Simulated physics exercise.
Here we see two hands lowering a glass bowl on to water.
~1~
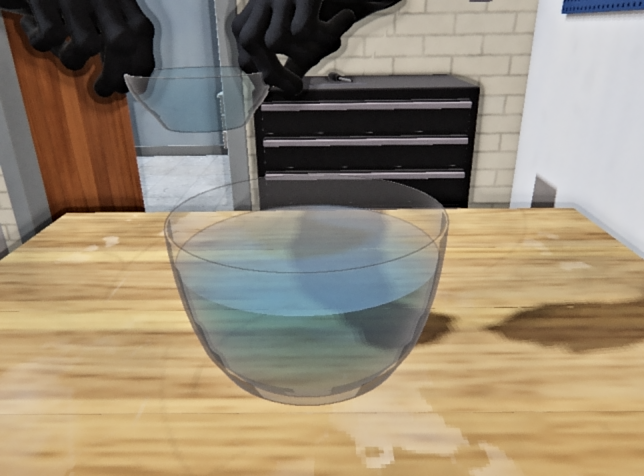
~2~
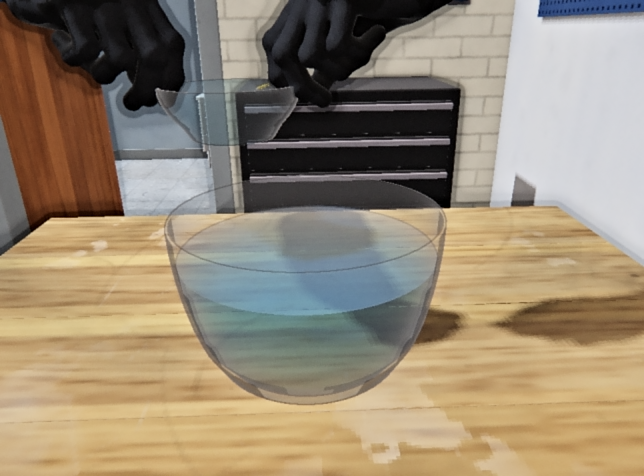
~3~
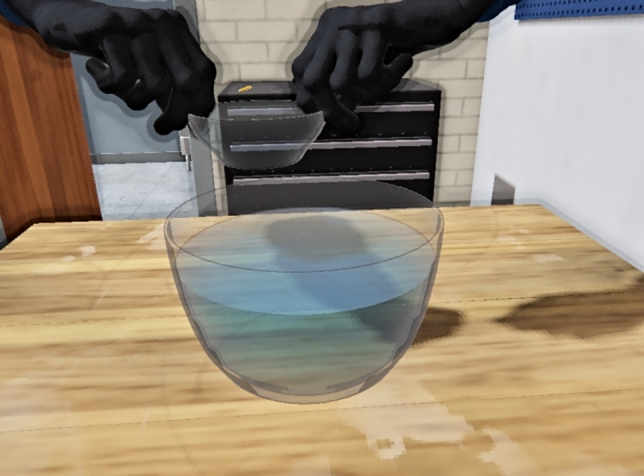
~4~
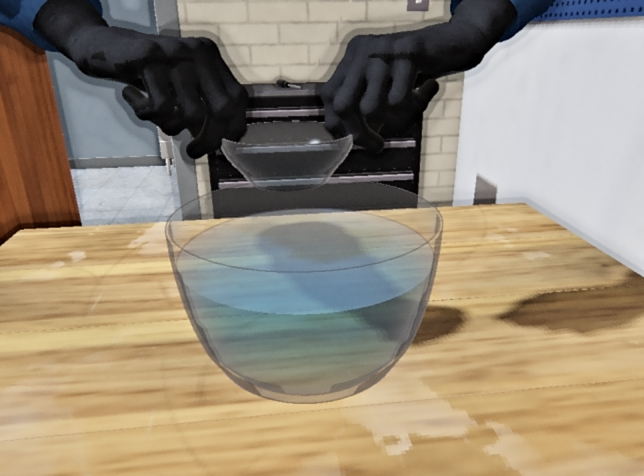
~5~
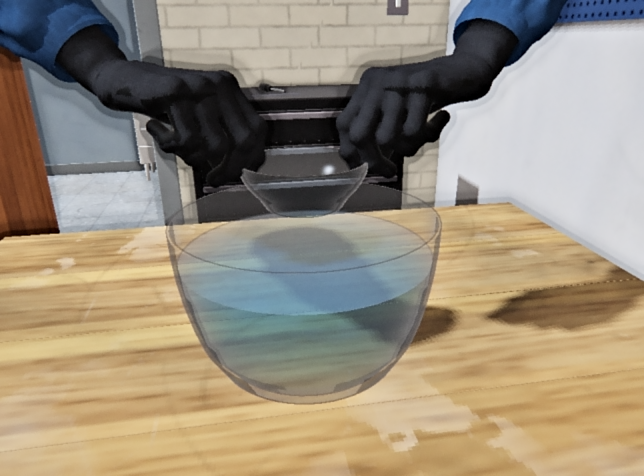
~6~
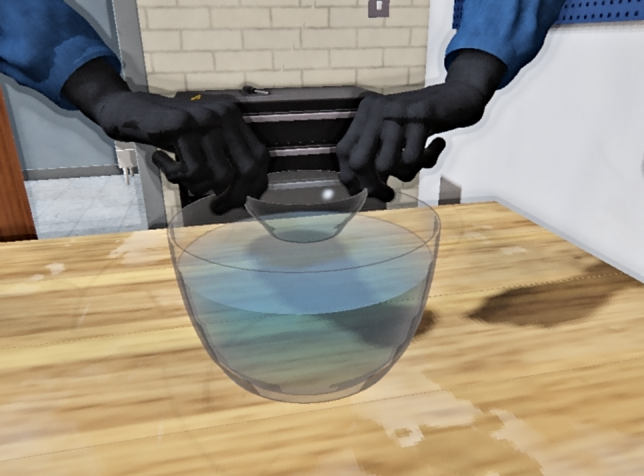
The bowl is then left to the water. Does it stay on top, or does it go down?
It stays on top.
A moment on, the bowl dips into the water.
Further on, it bobs and steadies.
When it is over, the bowl floats with most of its side showing.
